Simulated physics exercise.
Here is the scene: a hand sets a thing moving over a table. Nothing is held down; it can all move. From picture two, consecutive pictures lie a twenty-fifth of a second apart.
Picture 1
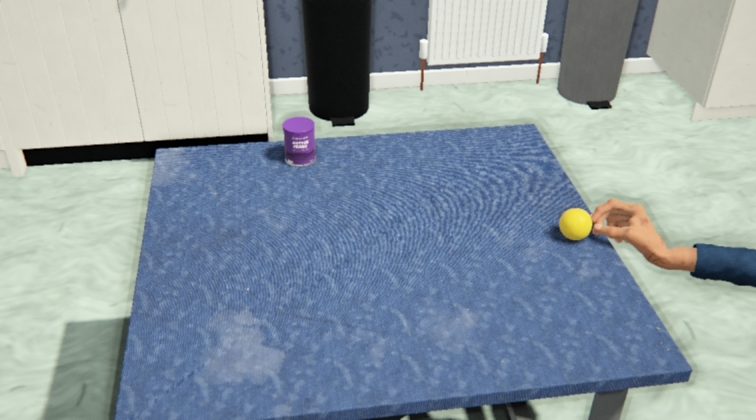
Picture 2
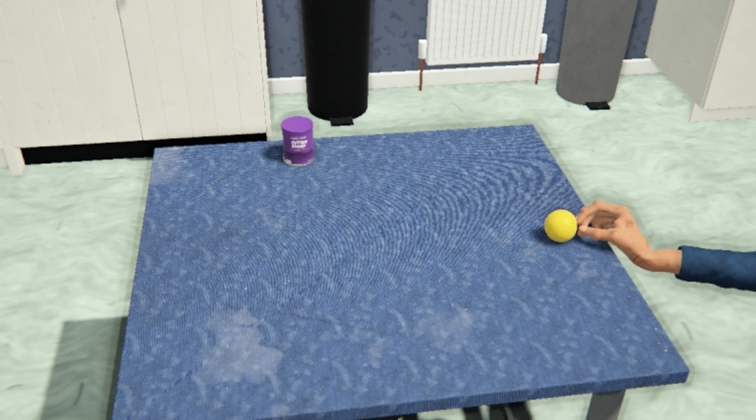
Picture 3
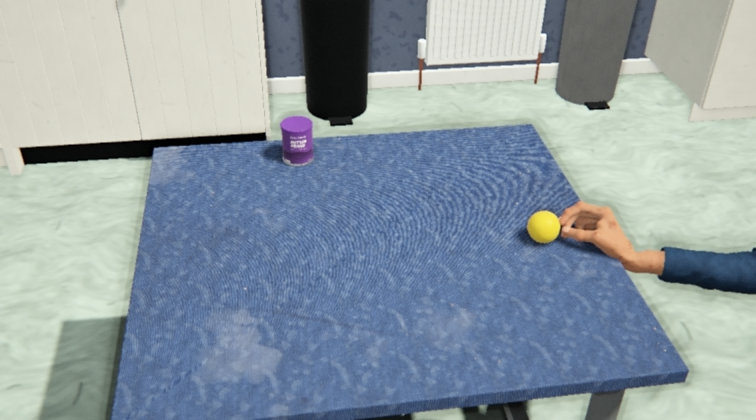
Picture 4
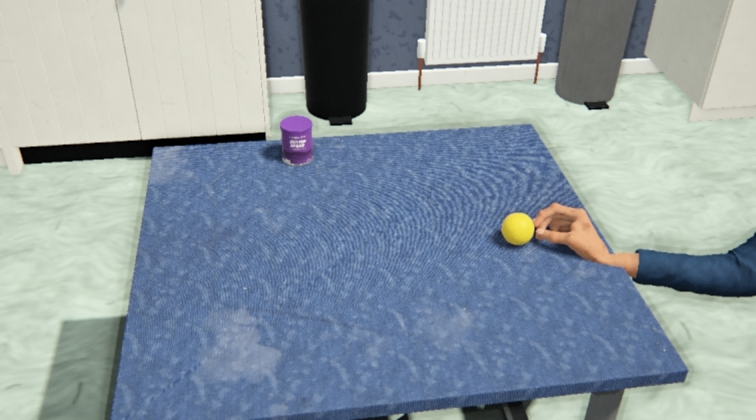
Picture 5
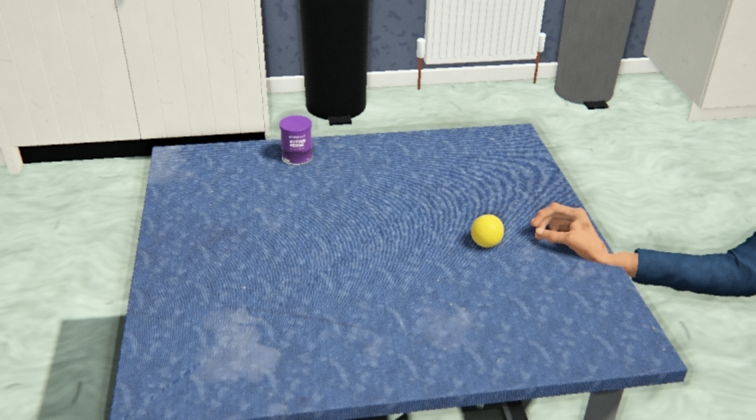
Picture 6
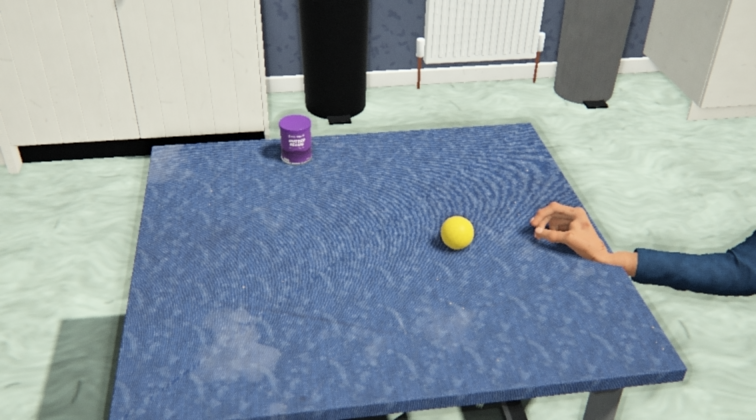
On a blue table, a hand pushes a yellow lemon leftward and releases it, the lemon moving on past a purple tin.
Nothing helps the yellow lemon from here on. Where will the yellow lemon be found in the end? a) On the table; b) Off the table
Answer: B.
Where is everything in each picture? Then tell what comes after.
The first frame shows under the hand; yellow lemon (576, 224).
The second frame shows under the hand; yellow lemon (561, 226).
The third frame shows under the hand; yellow lemon (544, 227).
The fourth frame shows yellow lemon (518, 229).
The fifth frame shows yellow lemon (488, 231) displaced about its own width.
The sixth frame shows yellow lemon (457, 233) displaced well along.
Then, 0.30 s past the last view, yellow lemon displaced well along near (239, 250).
Then, 0.70 s past the last view, yellow lemon now off the table.
Finally, off the table, yellow lemon.
